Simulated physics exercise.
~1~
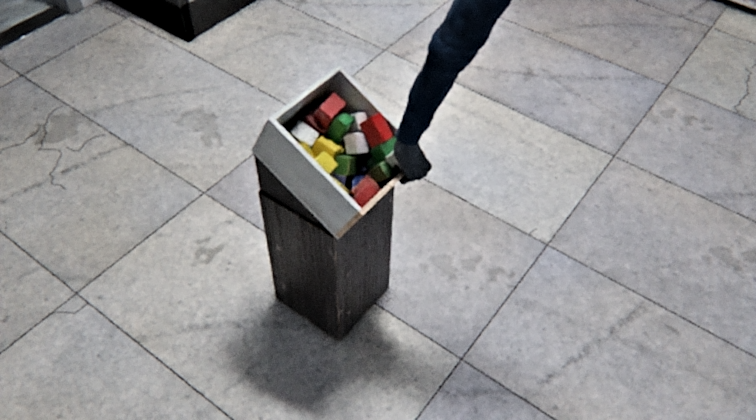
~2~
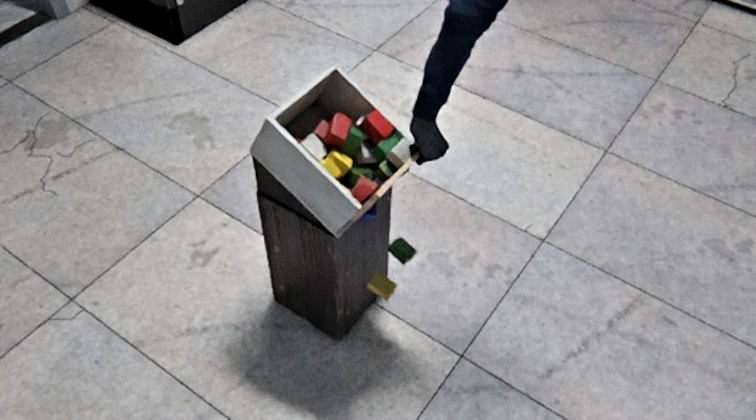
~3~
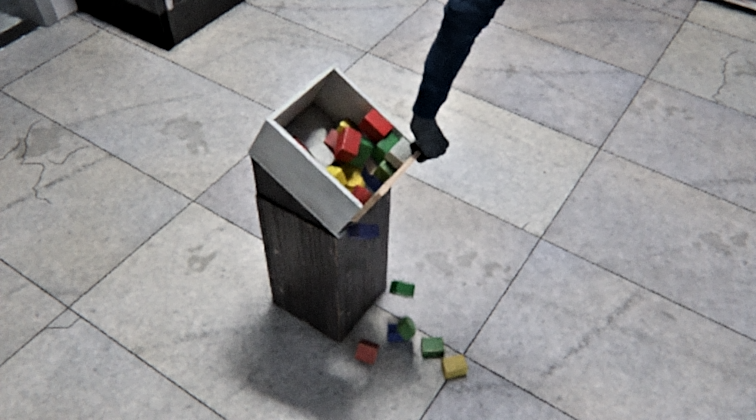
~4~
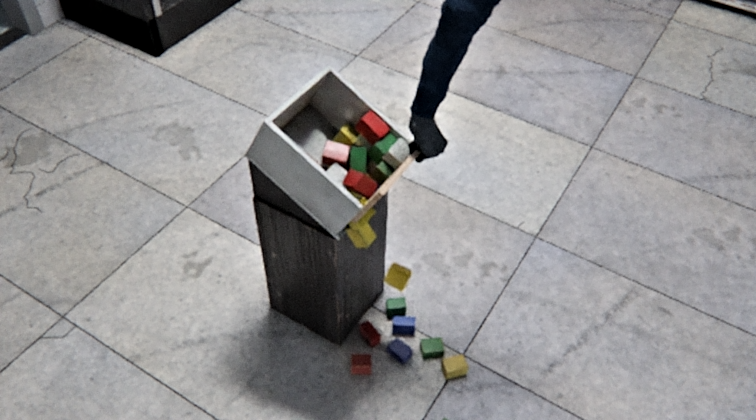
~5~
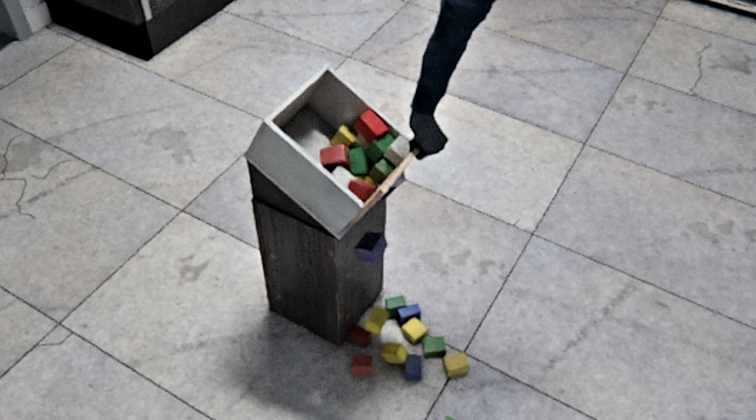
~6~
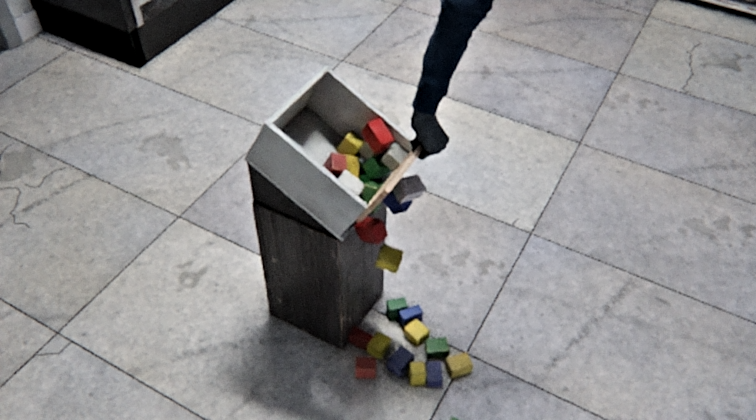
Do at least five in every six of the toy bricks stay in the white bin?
No, they do not. More than one in six of the toy bricks leave the white bin and drop towards the tiled floor.
